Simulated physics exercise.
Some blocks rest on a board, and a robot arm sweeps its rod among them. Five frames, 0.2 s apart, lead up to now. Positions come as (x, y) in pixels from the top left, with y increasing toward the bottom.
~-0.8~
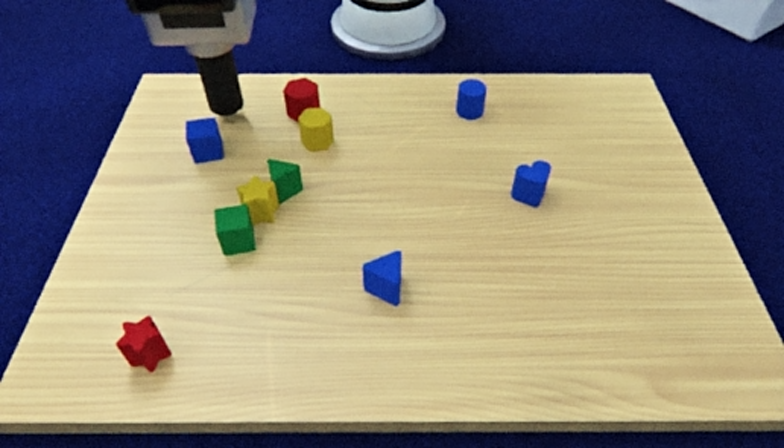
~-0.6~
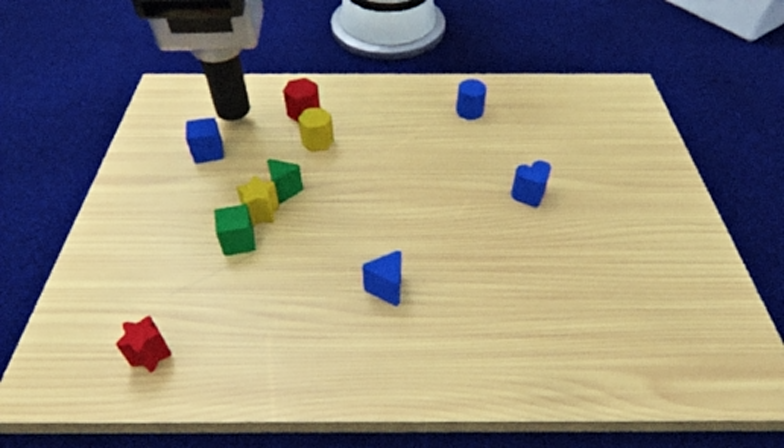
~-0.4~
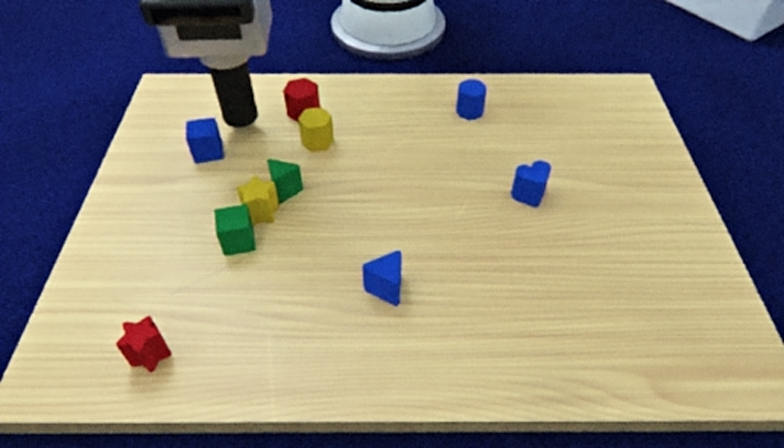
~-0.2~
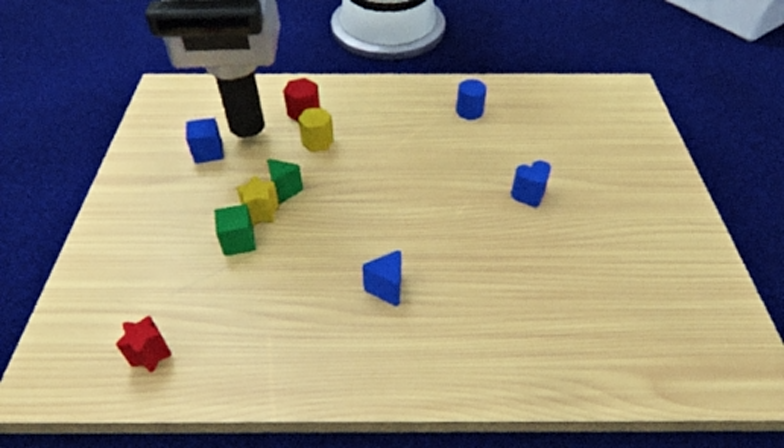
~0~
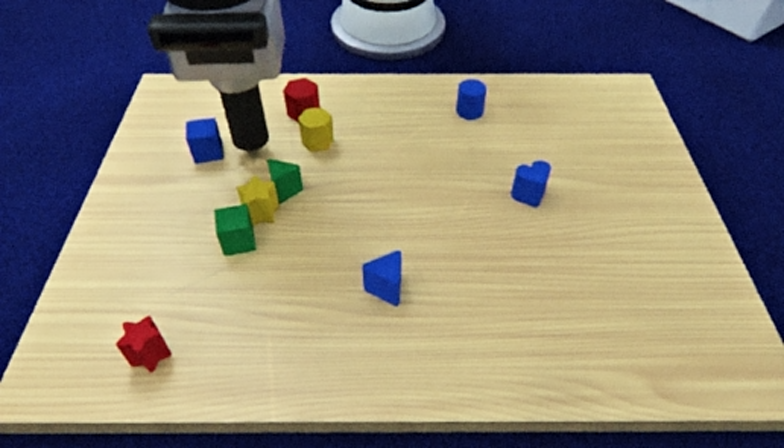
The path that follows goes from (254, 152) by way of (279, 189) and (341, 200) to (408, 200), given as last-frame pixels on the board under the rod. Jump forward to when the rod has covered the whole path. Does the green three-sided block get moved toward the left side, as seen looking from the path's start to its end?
Going by the path, no.
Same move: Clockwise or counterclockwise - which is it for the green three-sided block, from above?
From overhead, the rotation is clockwise.
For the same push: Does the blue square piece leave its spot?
No, I don't think so.
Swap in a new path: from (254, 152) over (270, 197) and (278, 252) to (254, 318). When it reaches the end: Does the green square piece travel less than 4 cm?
Final answer: Yes.
What follows on the original path. One third of the way, rod at (278, 178); green three-sided block at (303, 184).
Two thirds of the way, rod at (340, 188); green three-sided block at (340, 202), turned 70° clockwise.
At the end, rod at (408, 188); blue square piece not moved; yellow star not moved; green three-sided block at (344, 202), turned 90° clockwise.
